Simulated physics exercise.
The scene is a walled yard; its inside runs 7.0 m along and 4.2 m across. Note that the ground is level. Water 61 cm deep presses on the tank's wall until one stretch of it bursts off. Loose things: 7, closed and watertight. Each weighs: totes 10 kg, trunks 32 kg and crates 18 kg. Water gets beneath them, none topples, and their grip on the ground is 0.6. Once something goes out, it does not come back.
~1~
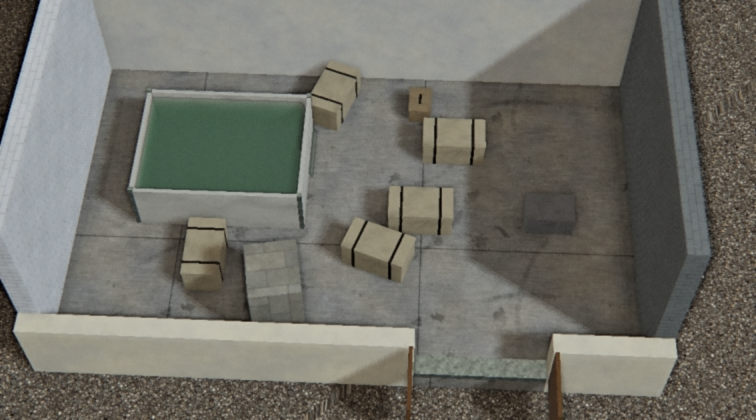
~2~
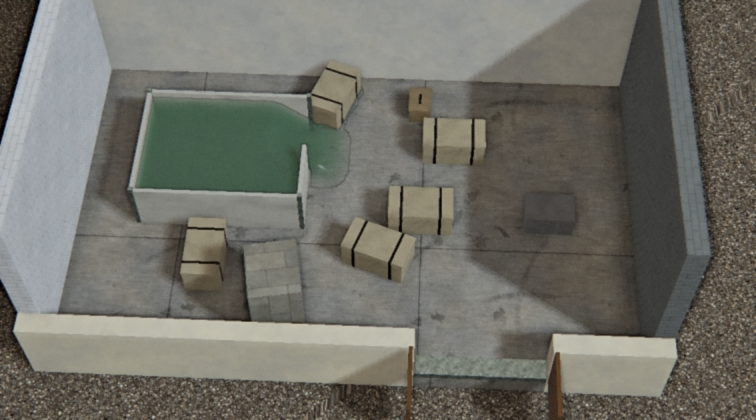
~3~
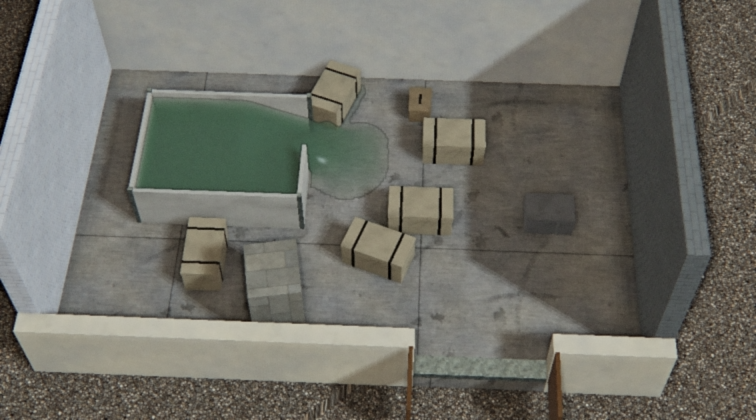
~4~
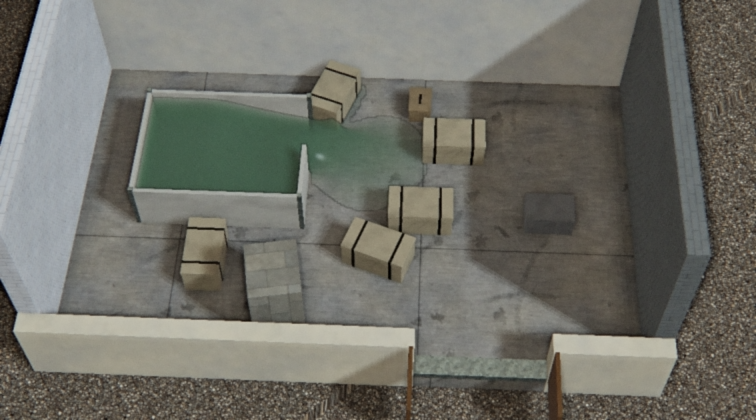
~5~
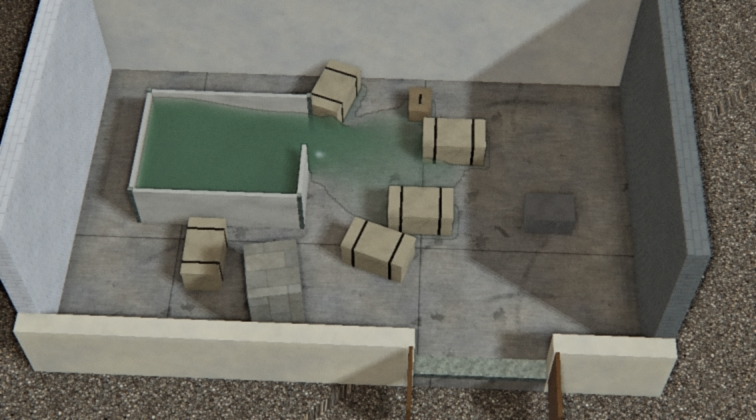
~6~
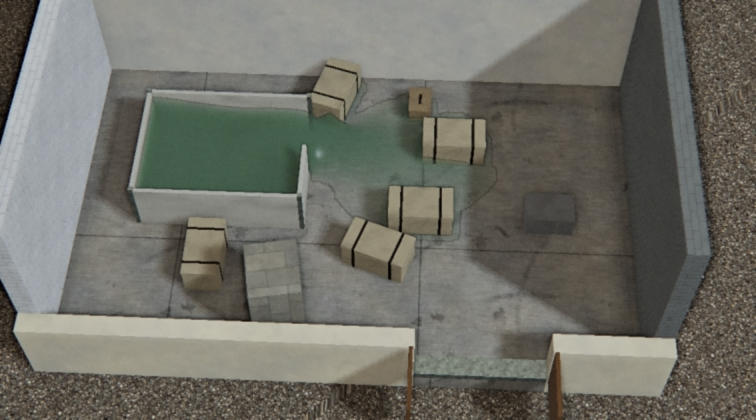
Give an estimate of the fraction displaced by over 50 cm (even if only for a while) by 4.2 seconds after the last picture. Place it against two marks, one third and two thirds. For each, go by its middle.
Between the two marks.
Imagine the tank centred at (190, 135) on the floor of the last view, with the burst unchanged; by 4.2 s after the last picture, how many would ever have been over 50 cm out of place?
Result: 4 of them.
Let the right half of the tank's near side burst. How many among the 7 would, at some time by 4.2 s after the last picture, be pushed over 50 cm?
In that case the number is 1.
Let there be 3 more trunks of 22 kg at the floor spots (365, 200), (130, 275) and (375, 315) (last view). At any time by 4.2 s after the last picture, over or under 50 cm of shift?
Taking them one by one: It stays within, then it stays within, then it stays within.
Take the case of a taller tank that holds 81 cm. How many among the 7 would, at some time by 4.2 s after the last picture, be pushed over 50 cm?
Under that setup the answer is 4.
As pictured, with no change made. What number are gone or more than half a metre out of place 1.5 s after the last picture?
By my reckoning, 3.
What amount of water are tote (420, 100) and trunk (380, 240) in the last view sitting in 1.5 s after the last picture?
Roughly 8 and 4 cm.
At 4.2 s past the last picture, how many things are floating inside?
At that point I count 2.
Then, 0.4 s after the last picture 0 of 7 are over 50 cm from their spots; 0 afloat.
Then, 1.5 s after the last picture 3 of 7 are over 50 cm from their spots; 0 afloat.
Then, 2.8 s after the last picture 3 of 7 are over 50 cm from their spots; 2 afloat.
Then, 4.2 s after the last picture 3 of 7 are over 50 cm from their spots, and 3 have been at some point; 2 afloat.
